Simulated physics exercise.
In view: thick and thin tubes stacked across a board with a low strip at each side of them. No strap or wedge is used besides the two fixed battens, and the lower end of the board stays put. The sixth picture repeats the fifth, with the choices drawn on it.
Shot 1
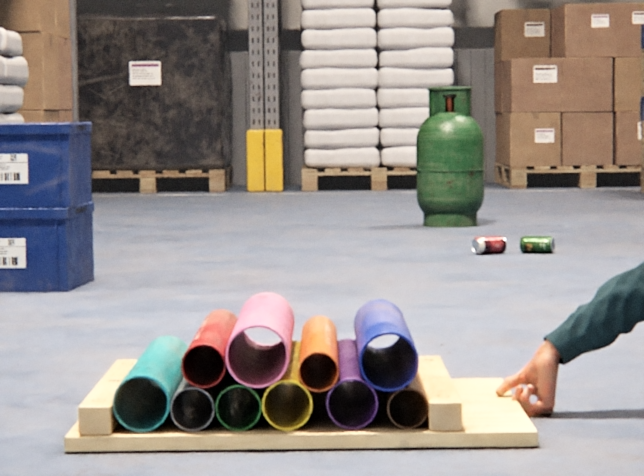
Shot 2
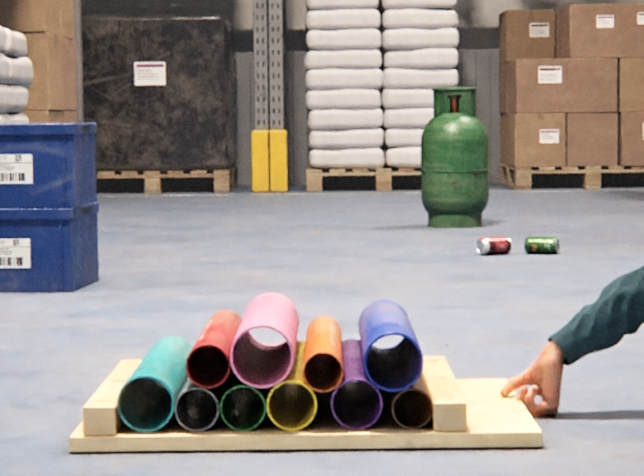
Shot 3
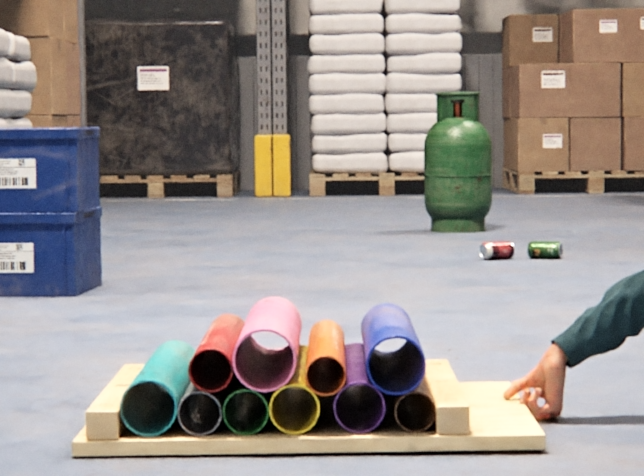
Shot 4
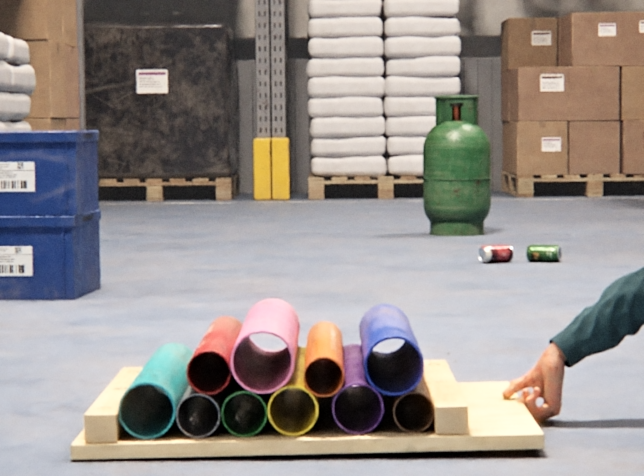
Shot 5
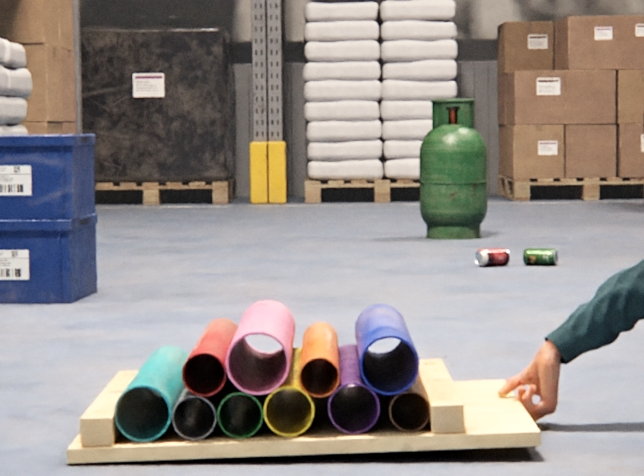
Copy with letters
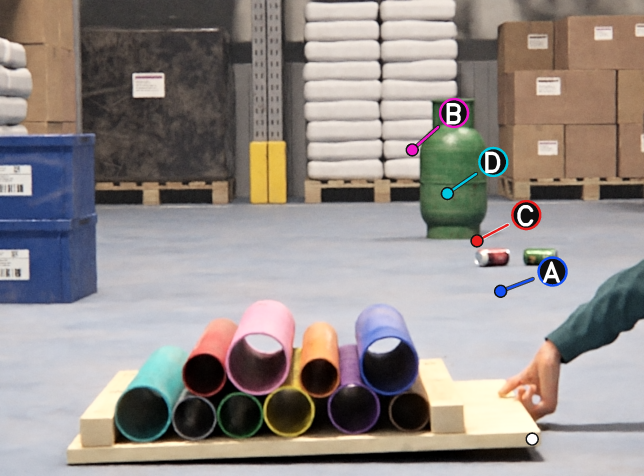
A board stacked with thick and thin coloured tubes between two low side strips starts out flat on a warehouse floor, a hand at its right end. The hand then raises that end slightly, tilting the board down to the left, while the tubes keep their places in the stack.
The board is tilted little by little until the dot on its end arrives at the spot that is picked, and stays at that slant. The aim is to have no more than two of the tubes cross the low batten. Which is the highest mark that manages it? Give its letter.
Lift it to C and no more.
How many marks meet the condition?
Two of them.
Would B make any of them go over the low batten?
At B: Yes.
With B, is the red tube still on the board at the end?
No, with B.
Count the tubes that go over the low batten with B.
With B, four.
On the marked copy, A at (501, 291); B at (412, 150); C at (477, 241); D at (448, 194); the white dot at (532, 439).
With C. Early on, board at 16°.
Further on, board at 27°.
At the end, board at 27°, none over the low batten.
As for the rest, A none over the low batten; B four over the low batten (orange, pink, blue, red); D three over the low batten (orange, pink, red).
